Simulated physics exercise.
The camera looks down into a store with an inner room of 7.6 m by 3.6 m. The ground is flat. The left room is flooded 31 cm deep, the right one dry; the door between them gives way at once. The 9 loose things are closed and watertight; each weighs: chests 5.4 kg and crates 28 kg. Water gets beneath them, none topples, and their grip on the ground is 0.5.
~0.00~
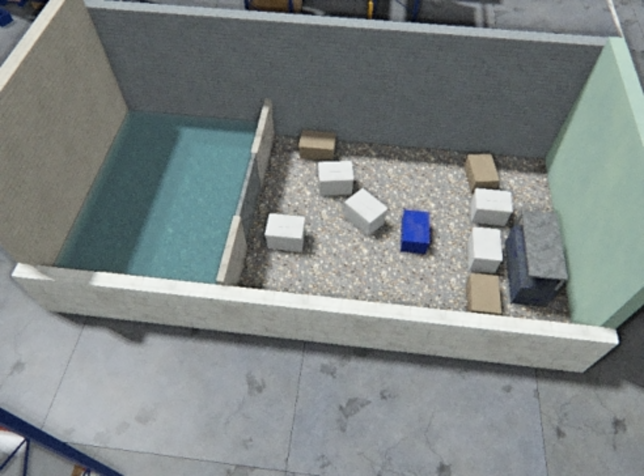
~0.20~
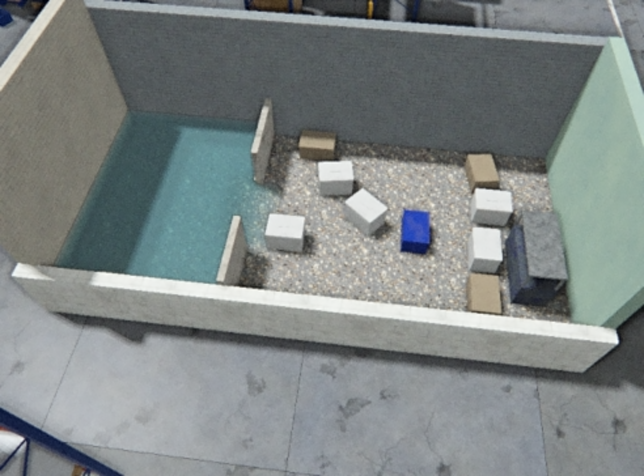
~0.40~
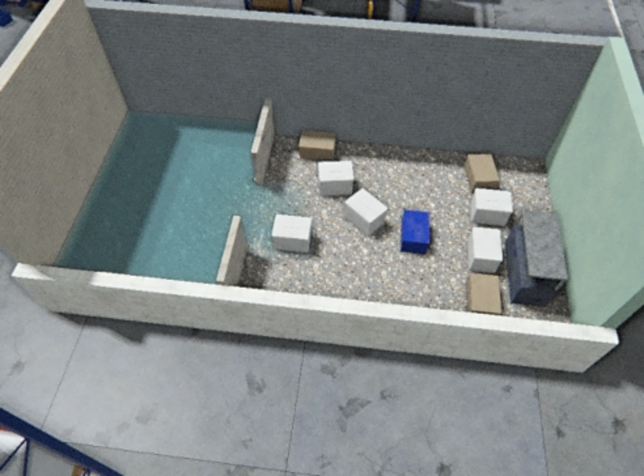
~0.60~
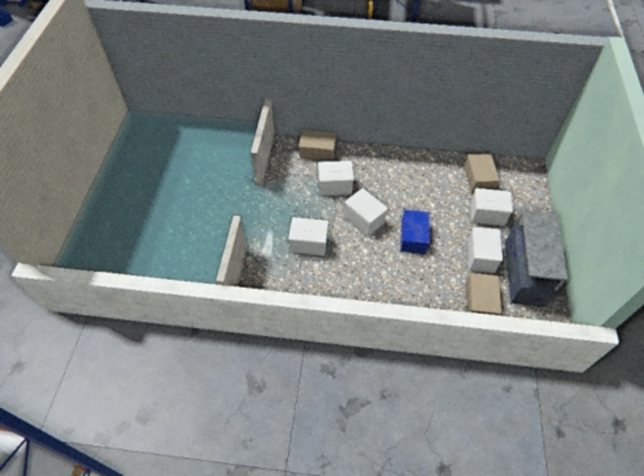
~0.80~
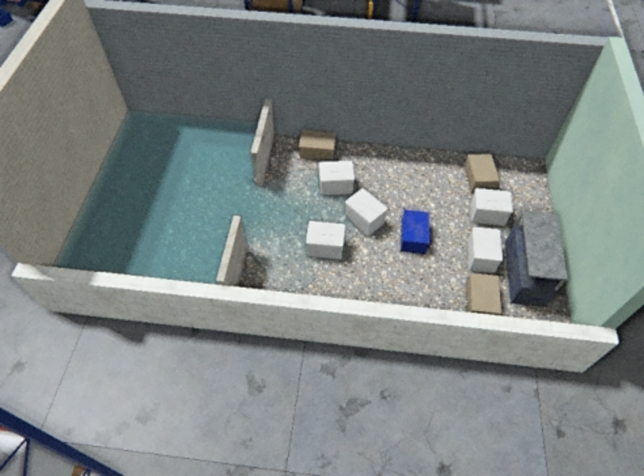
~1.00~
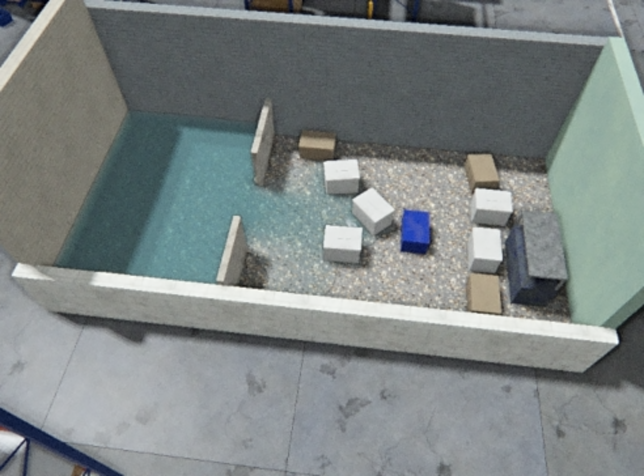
Water spreads right through the gap in the wall and white boxes slide across the gravel.
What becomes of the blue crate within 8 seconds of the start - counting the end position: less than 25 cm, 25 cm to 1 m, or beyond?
Blue crate slides a little.
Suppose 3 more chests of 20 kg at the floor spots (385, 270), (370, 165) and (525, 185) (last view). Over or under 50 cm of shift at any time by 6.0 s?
In that order: Past it, under, less.
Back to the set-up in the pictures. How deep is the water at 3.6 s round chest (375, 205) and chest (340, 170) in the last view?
Roughly 11 and 11 cm.
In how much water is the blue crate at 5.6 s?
About 7 cm.
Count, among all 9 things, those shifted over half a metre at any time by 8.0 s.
I count 7.
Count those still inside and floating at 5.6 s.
5 of them.
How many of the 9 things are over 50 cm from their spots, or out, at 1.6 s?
3 of them.
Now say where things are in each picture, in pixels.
The first picture shows the blue crate at (416, 226), on the bottom; 9.5 m2 under water; 0 of 9 have shifted.
The second picture shows the blue crate at (416, 226) rests on the ground; 10.1 m2 under water; 0 of 9 have shifted.
The third picture shows the blue crate at (416, 226) rests on the ground; 10.7 m2 under water; 1 of 9 have shifted.
The fourth picture shows the blue crate at (416, 226), on the bottom; 11.5 m2 under water; 1 of 9 have shifted.
The fifth picture shows the blue crate at (416, 226) rests on the ground; water covers 12.2 m2; 1 of 9 have shifted.
The sixth picture shows the blue crate at (416, 226) rests on the ground; 13.1 m2 under water; 3 of 9 have shifted.
After 1.6 s the blue crate is near (417, 226), 0.0 m from its start, aground; 1 afloat.
After 3.6 s the blue crate is near (438, 229), 0.3 m from its start, aground; 3 afloat.
After 5.6 s the blue crate is near (438, 229), 0.3 m from its start, aground; 5 afloat.
After 8.0 s the blue crate is near (459, 239), 0.7 m from its start, aground; 7 afloat.
